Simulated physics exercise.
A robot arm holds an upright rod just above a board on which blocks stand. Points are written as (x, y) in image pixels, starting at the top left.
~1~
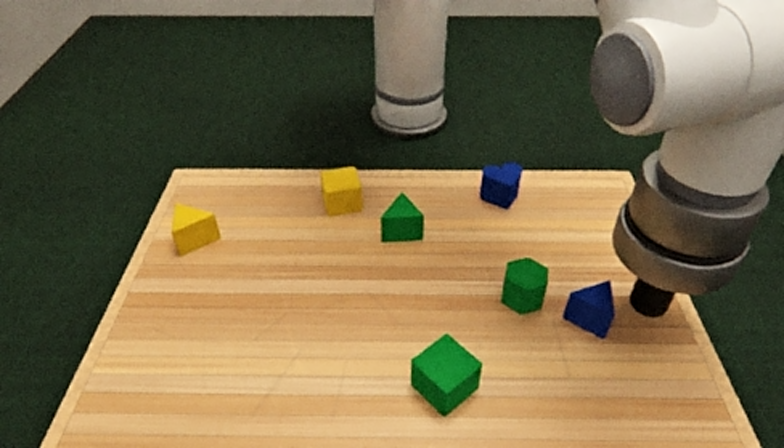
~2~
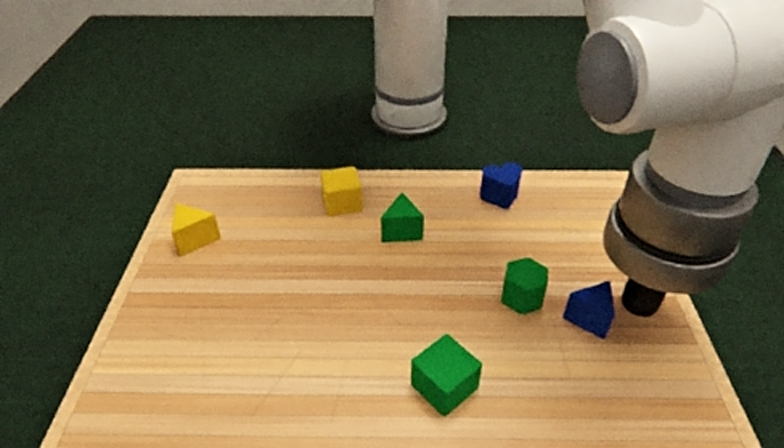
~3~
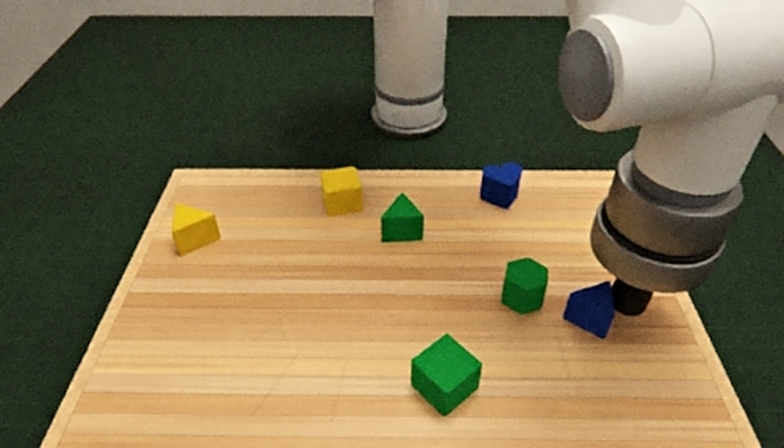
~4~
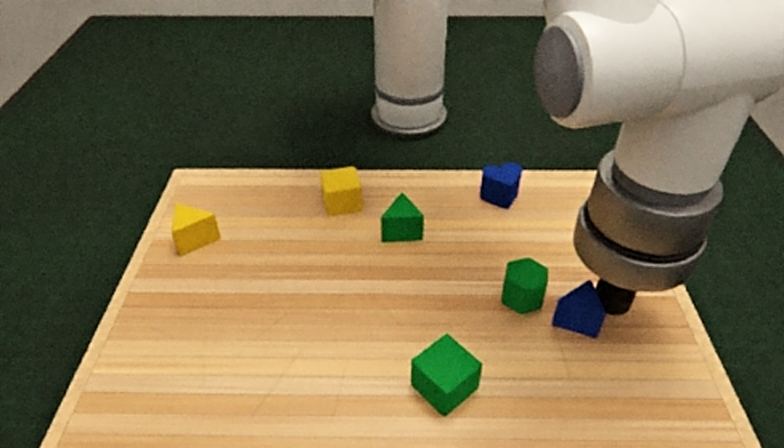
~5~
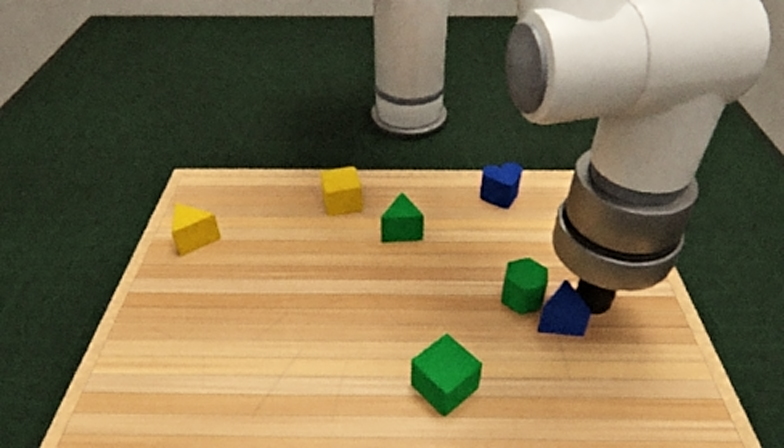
On a wooden board scattered with yellow, green and blue blocks, a robot arm moved its dark rod left to a blue triangle and pushed it left, close to the green hexagon.
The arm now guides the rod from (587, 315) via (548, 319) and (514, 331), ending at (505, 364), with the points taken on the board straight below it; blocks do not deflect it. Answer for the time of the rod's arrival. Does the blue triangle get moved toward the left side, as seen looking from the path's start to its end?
No
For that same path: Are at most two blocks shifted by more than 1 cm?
My answer is yes.
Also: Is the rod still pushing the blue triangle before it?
I'd say no.
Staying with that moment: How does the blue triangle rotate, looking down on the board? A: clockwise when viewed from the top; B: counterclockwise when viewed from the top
A.
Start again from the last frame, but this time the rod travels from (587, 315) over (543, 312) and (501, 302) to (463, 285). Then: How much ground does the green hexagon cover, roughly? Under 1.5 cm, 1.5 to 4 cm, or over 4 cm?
Its final spot will lie more than 4 cm from the current one.
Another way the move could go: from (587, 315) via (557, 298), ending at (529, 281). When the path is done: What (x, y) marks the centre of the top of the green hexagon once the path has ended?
The answer is (503, 267).
What follows on the original path. One third of the way, rod at (550, 305); green hexagon at (517, 270), turned 30° clockwise; blue triangle at (523, 304), turned 15° clockwise.
Two thirds of the way, rod at (517, 319); green hexagon at (511, 270), turned 50° clockwise; blue triangle at (488, 316).
At the end, rod at (508, 351); green square not moved; green hexagon at (511, 270), turned 50° clockwise; blue triangle at (476, 327), turned 35° clockwise.
